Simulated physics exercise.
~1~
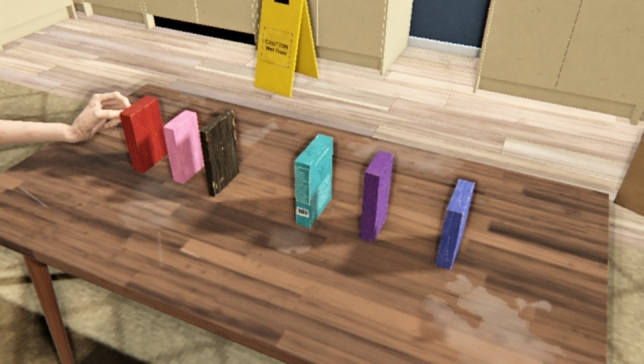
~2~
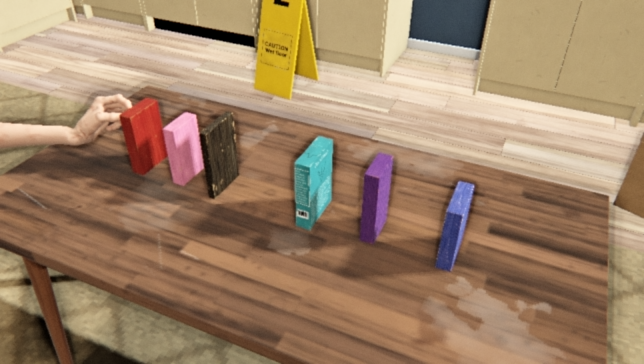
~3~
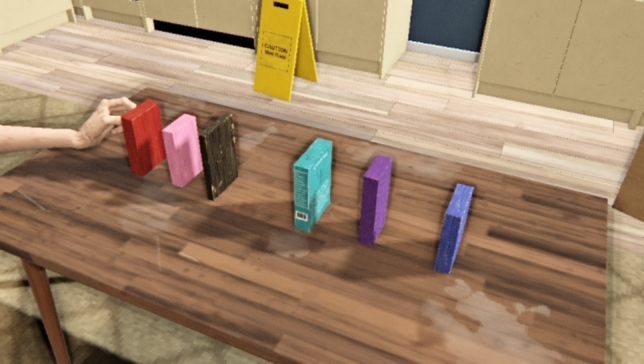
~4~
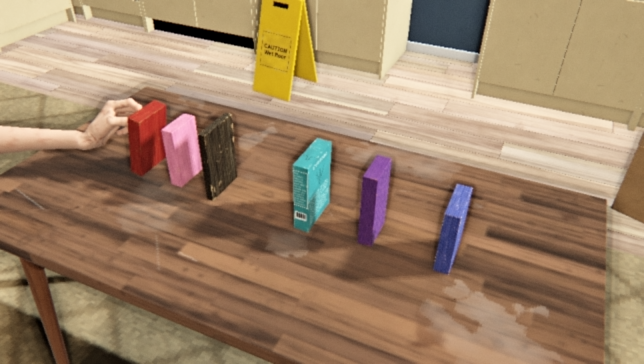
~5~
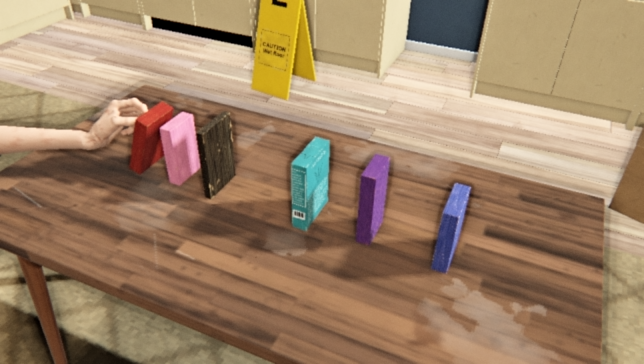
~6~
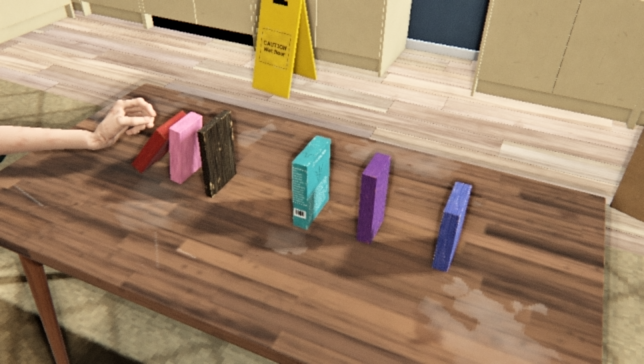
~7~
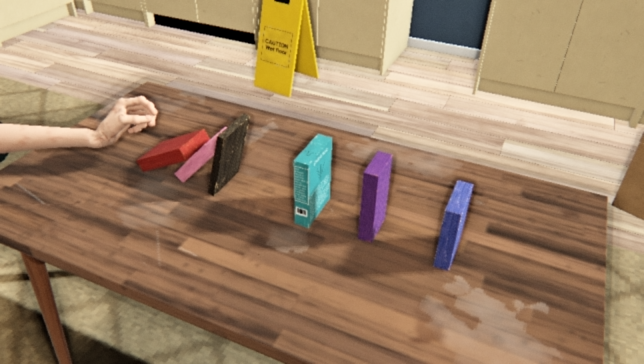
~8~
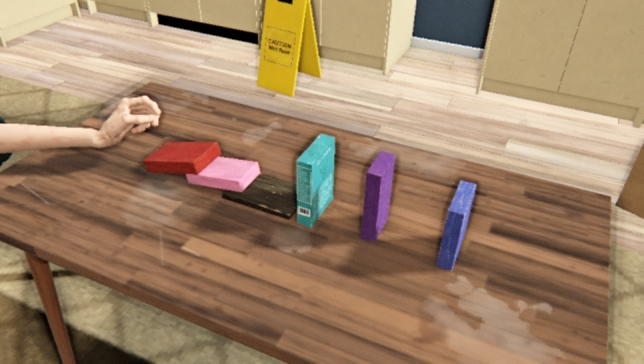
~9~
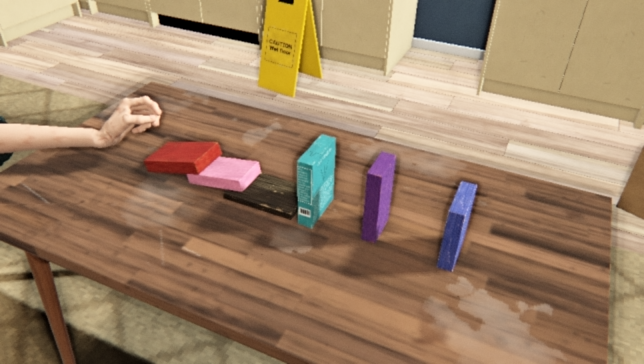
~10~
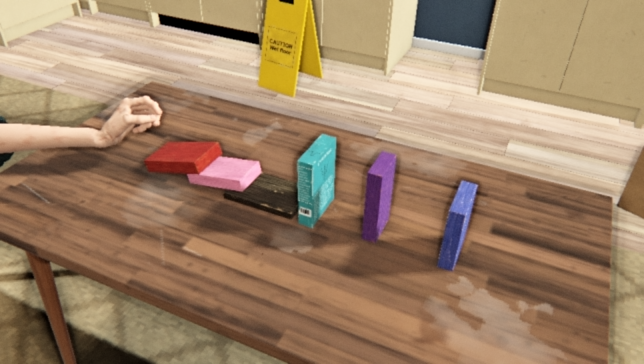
At first, six upright blocks stand in a spaced row across a wooden table, with a hand touching the red one at the left end and a yellow caution sign behind. The hand tips the red block to the right, and it leans into the pink one. The pink block tilts over in turn and pushes the dark, blackish block, while the hand stays still. All three drop flat in an overlapping line, the dark one ending near the foot of the turquoise box. The turquoise, purple and blue pieces remain standing at the end.
